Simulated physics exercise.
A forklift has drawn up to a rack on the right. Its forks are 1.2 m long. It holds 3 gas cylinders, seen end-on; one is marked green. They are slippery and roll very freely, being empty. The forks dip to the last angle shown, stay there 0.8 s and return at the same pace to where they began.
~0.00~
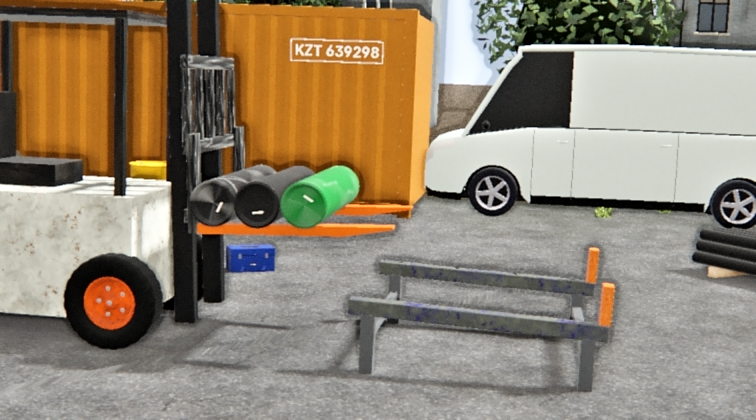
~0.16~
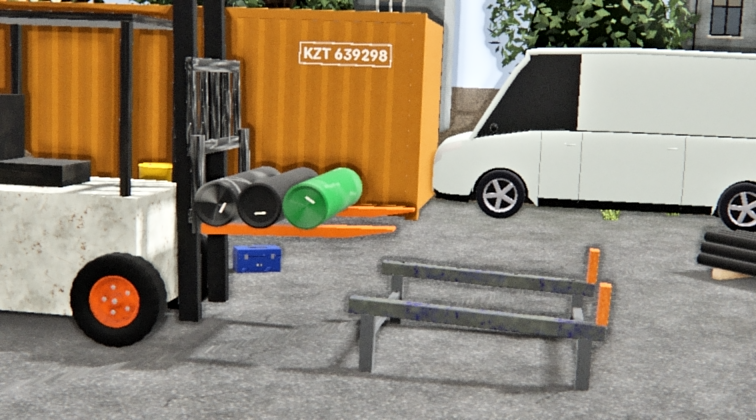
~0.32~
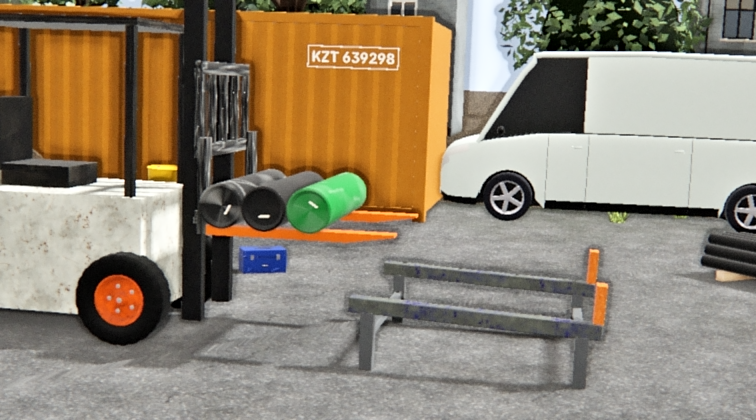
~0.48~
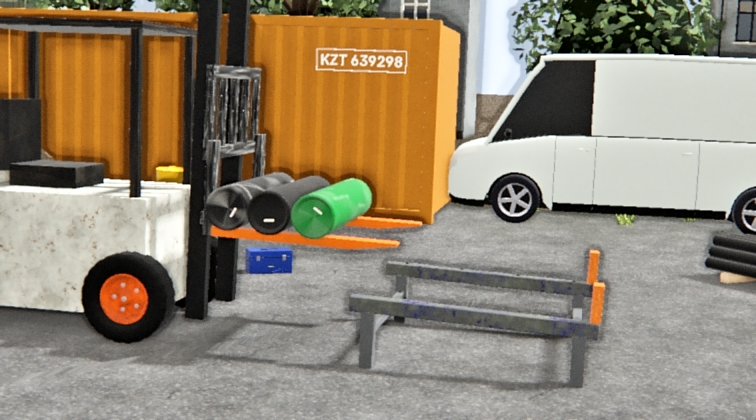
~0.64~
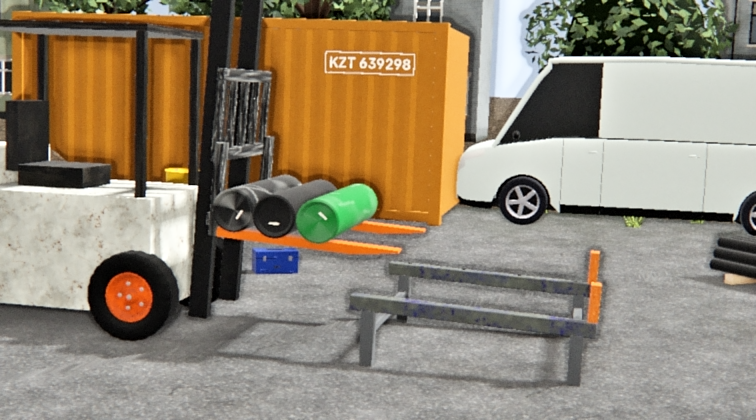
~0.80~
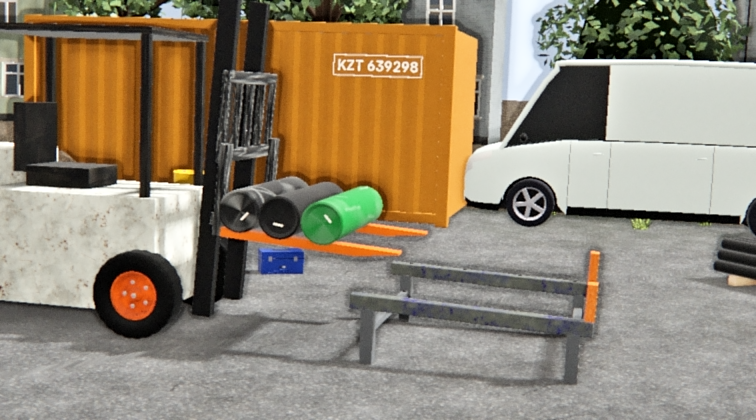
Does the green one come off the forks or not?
Green leaves the forks.
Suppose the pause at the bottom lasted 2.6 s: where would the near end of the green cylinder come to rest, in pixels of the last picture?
Near (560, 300).
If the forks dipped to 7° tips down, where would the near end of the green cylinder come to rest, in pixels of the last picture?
Near (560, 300).
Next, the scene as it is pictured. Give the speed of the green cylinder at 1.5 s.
Near 0.4 m/s.
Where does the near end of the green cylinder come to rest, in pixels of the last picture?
Near (562, 296).
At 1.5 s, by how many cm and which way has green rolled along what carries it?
Green 20 right.
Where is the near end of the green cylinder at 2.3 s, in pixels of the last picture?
At about (407, 222).
By 1.5 s, green is on the forks, 30 cm from the tips, rolling right; 0 off the forks so far.
By 2.3 s, green is in the air, 120 cm from the rack's far end, rolling right; 1 off the forks so far.
Finally (7.5 s), green is on the rack, 20 cm from the rack's far end; 2 off the forks so far.
